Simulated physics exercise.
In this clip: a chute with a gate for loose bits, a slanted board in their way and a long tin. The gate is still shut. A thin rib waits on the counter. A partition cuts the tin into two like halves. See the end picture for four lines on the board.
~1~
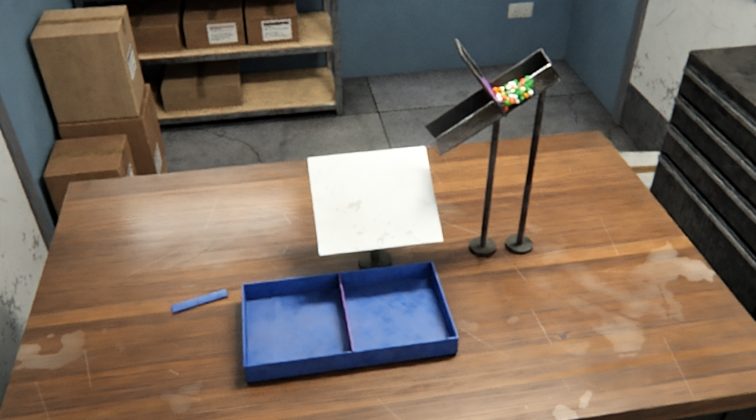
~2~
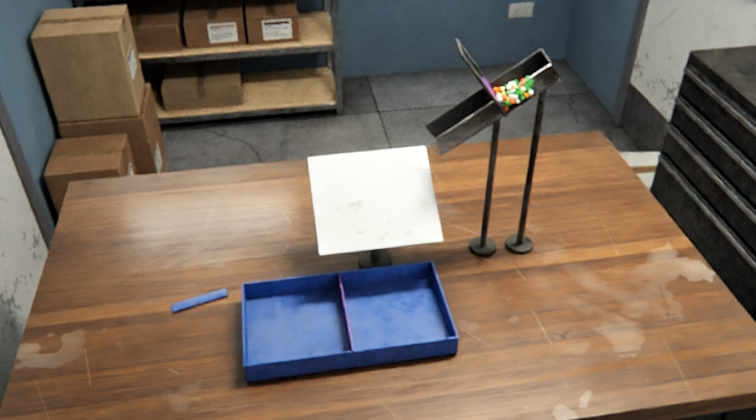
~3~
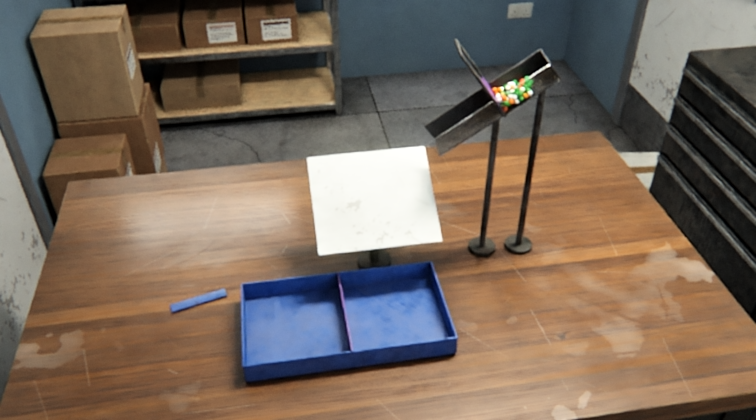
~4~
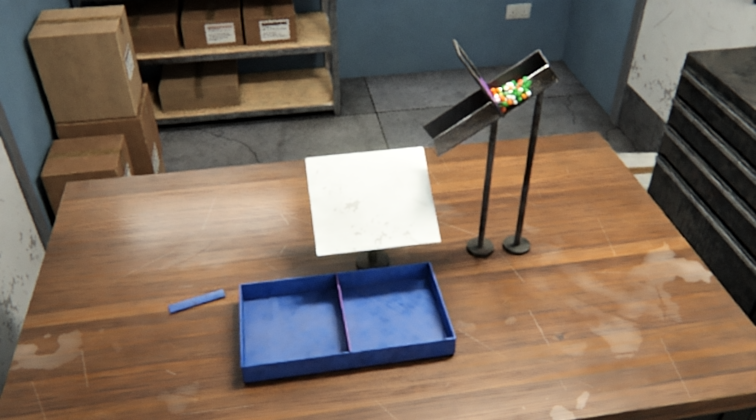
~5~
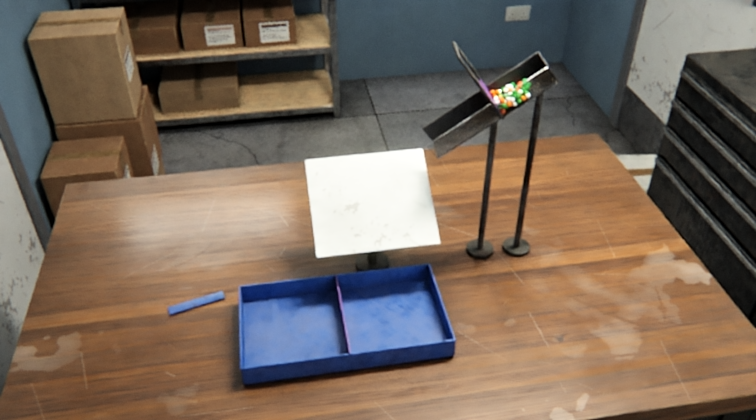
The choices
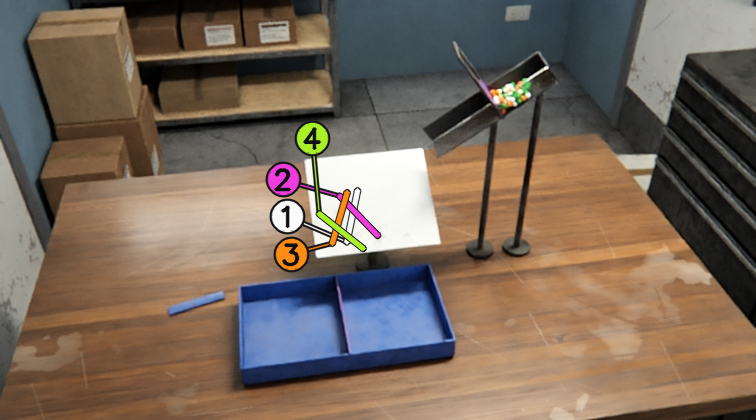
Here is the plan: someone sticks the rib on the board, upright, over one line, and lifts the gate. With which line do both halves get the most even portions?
Best: 3.
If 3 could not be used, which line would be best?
It is 1.
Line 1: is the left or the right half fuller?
The right half.
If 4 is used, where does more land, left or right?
More lands on the right.
On the marked copy, line 1 from (357, 190) to (346, 242); line 2 from (339, 196) to (377, 235); line 3 from (347, 192) to (332, 243); line 4 from (319, 213) to (363, 248).
If 1 is chosen, of what is caught, roughly a quarter in the left half, the larger part in the right.
If 2 is chosen, of what is caught, about a tenth in the left half, almost all in the right.
If 3 is chosen, of what is caught, roughly half in the left half, roughly half in the right.
If 4 is chosen, of what is caught, just a few in the left half, almost all in the right.
